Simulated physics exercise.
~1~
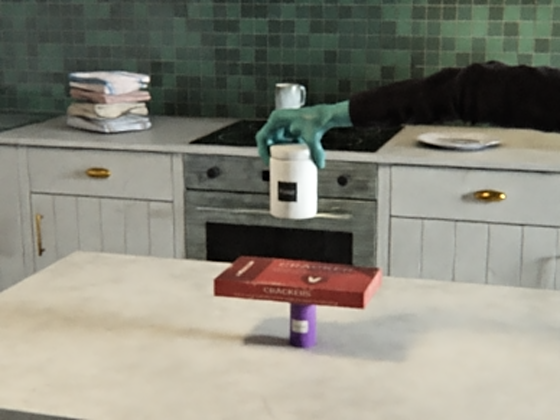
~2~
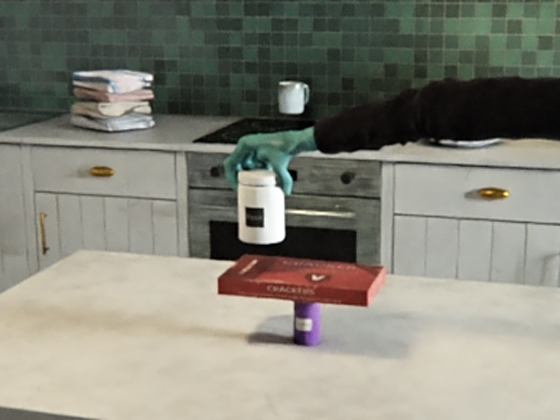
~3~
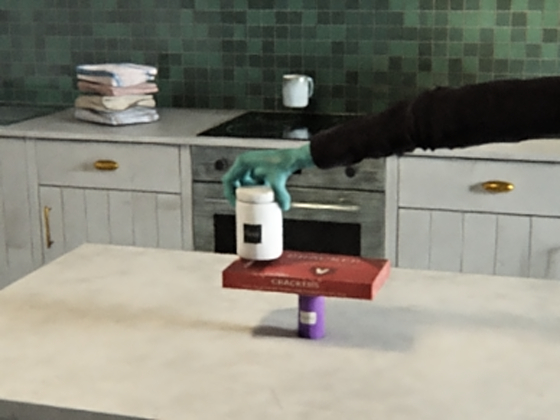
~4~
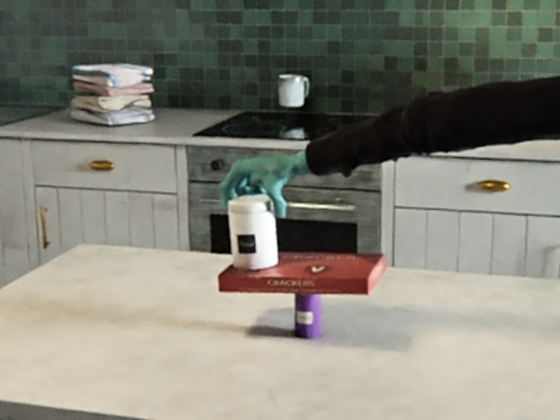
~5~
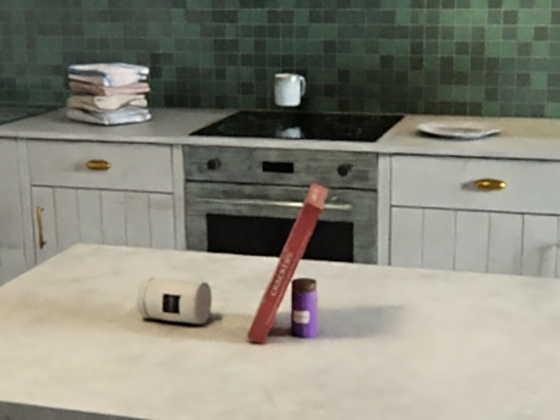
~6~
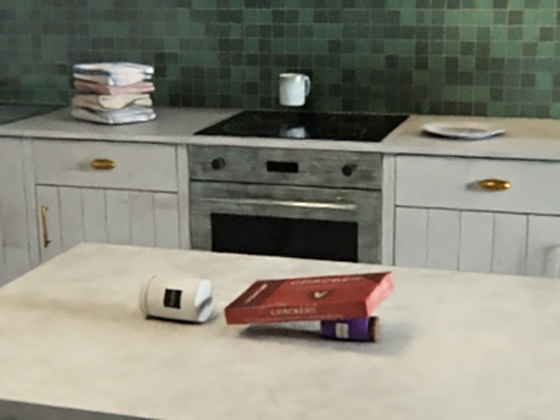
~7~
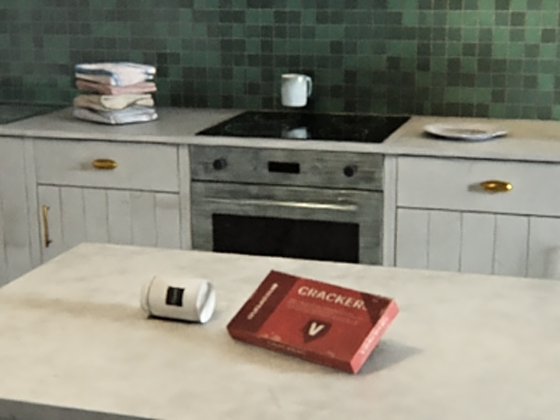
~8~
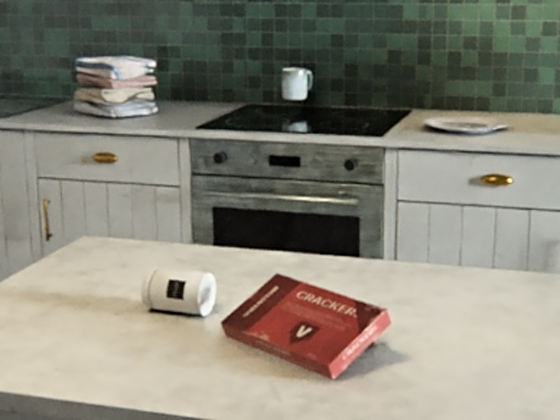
A hand sets a white jar on a balanced red cracker box, and everything topples.
